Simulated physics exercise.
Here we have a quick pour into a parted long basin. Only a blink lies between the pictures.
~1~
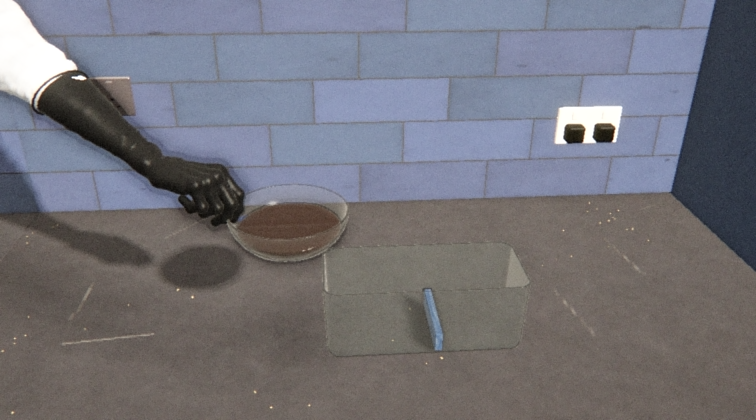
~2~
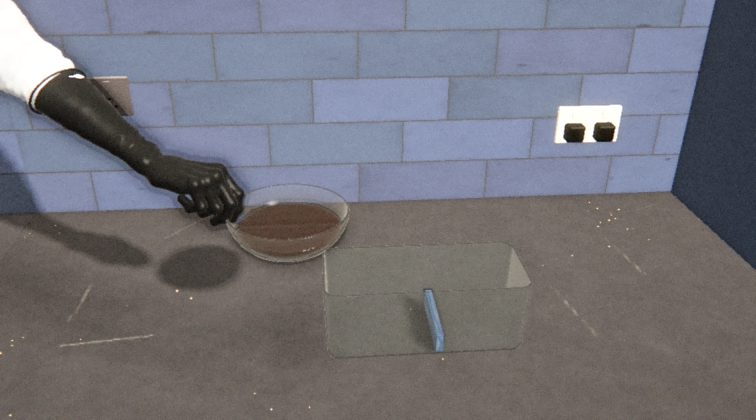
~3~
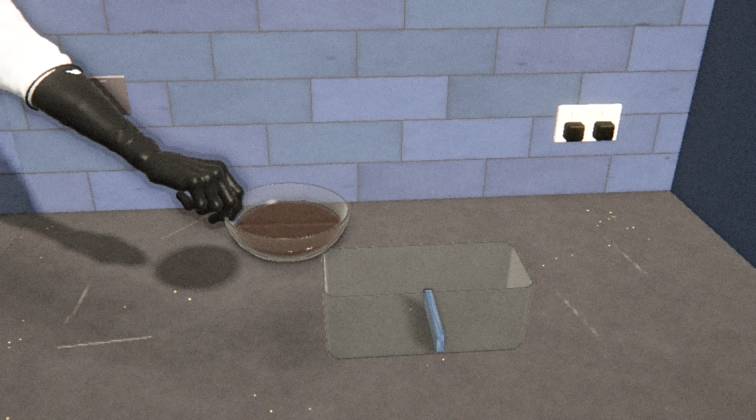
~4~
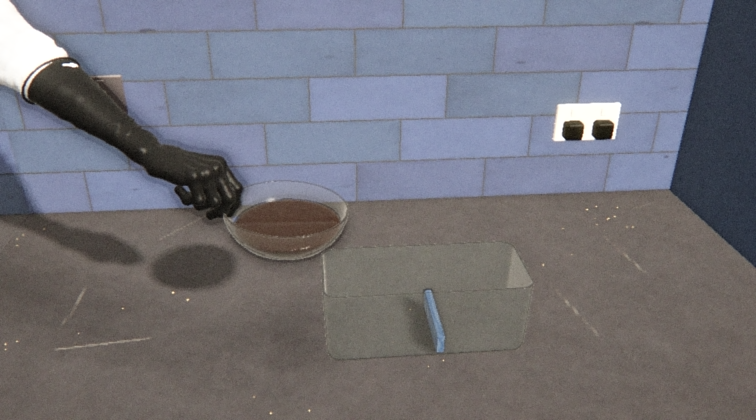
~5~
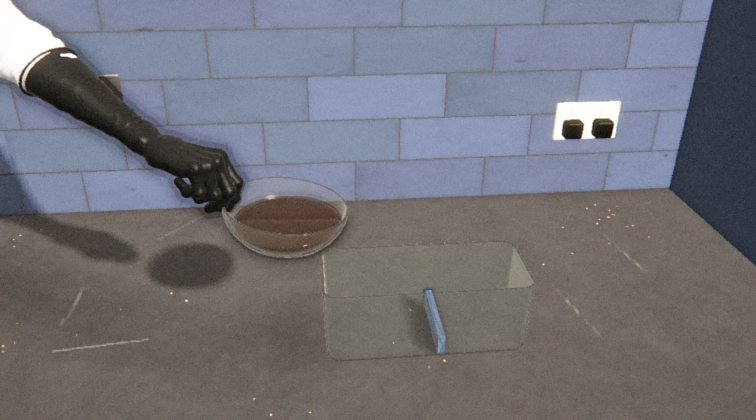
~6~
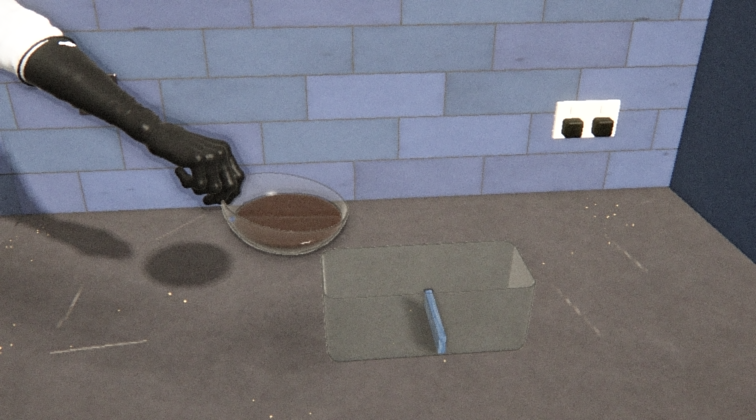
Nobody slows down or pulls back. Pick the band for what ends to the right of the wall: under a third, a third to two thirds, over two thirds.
The share right of the wall is under a third.
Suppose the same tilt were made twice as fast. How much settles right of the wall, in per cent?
It comes to 25 per cent or so.
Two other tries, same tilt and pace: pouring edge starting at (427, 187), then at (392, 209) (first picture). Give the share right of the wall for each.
Near 85 % and 80 %.
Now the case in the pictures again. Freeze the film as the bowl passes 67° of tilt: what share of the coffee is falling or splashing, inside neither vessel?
Close to 40 per cent.
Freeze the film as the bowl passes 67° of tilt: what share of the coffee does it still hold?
Close to 40 per cent.
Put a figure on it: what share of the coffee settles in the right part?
Some 10 per cent.
A moment on, the bowl is tipped part way and 38 per cent is still to pour, 21 is left of the wall and 0 right of it.
Next, the bowl is tipped right over and 0 per cent is still to pour, 91 is left of the wall and 7 right of it.
Then the bowl is tipped right over and 0 per cent is still to pour, 89 is left of the wall and 10 right of it.
Later the bowl is tipped right over and 0 per cent is still to pour, 89 is left of the wall and 10 right of it.
Finally, 89 per cent lies left of the wall, 10 right of it and 1 outside.
